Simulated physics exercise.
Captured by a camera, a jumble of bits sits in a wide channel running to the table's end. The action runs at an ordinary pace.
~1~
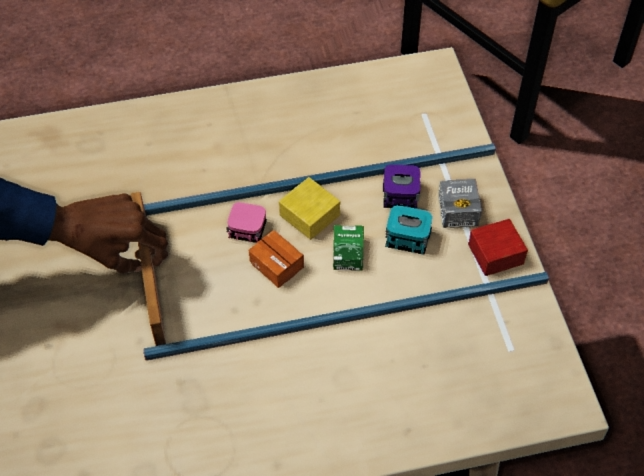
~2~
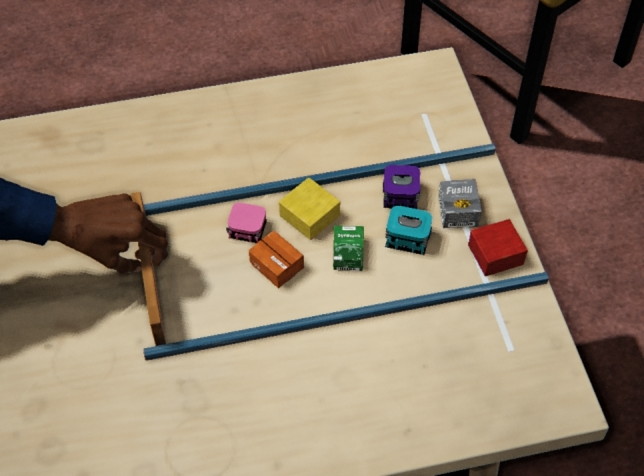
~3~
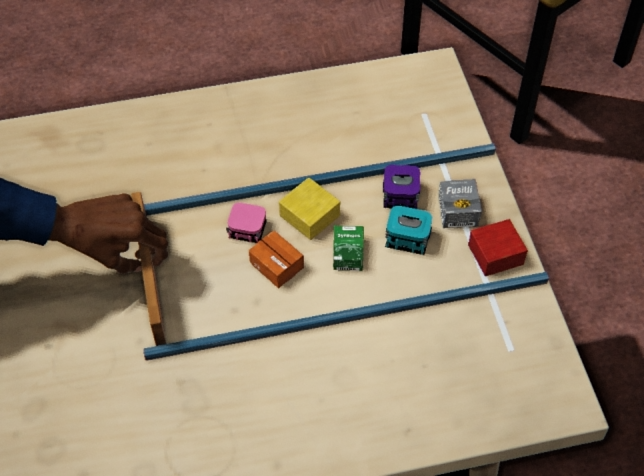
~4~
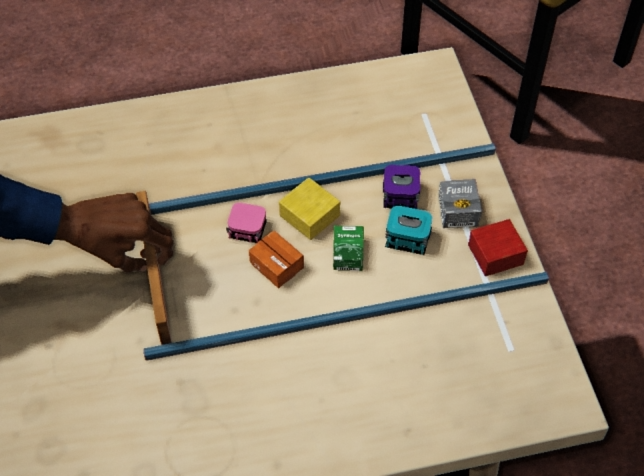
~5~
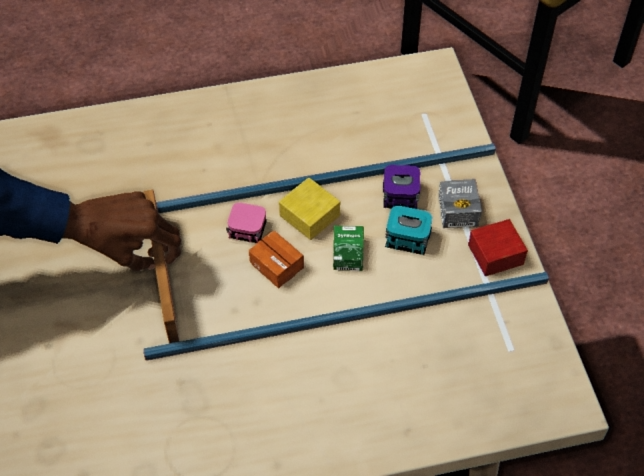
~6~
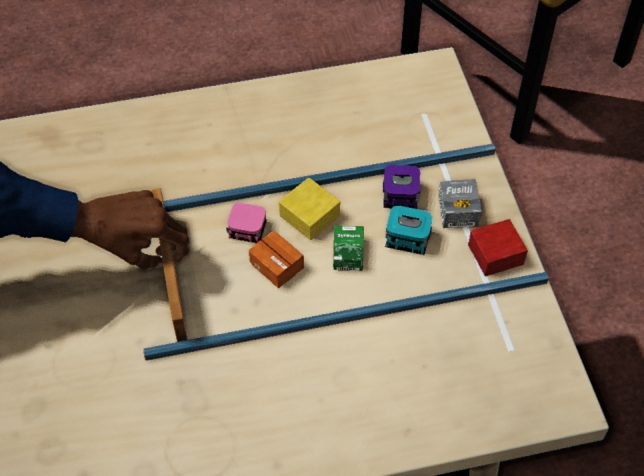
On a pale wooden table above a reddish carpet, seen from above at an angle by a still camera, two blue rails form a wide channel running to the right end. Between them sit pink, orange, yellow, green, purple, teal, grey and red pieces, the last two near a white line. A hand in a blue sleeve holds still, then slides a wooden board slightly rightward, touching none of the unmoving pieces.
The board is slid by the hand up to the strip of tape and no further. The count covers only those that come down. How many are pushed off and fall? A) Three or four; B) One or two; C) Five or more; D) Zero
(A) Three or four.
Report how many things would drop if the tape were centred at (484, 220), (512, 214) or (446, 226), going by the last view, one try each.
In order, 6, 8 and 3.
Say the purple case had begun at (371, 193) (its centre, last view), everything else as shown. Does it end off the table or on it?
The answer: It ends up below.
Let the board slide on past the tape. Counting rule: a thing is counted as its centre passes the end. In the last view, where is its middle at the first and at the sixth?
First: Around (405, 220). Next: Around (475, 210).
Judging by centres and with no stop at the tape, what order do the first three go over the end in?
Sequence: Grey box, purple case, turquoise case.
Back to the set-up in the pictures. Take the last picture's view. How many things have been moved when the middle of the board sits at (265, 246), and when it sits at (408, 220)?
The first count is 3, and then it's 8.
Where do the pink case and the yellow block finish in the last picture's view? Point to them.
You'll see the pink case at (466, 178), with the yellow block at (506, 179).
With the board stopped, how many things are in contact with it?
Count: 2.
Soon after, none off yet; red block at rest near (497, 247); grey box at rest near (459, 204); purple case at rest near (401, 187).
In the end, the number that fall off is three or four; gone, turquoise case, purple case and grey box.
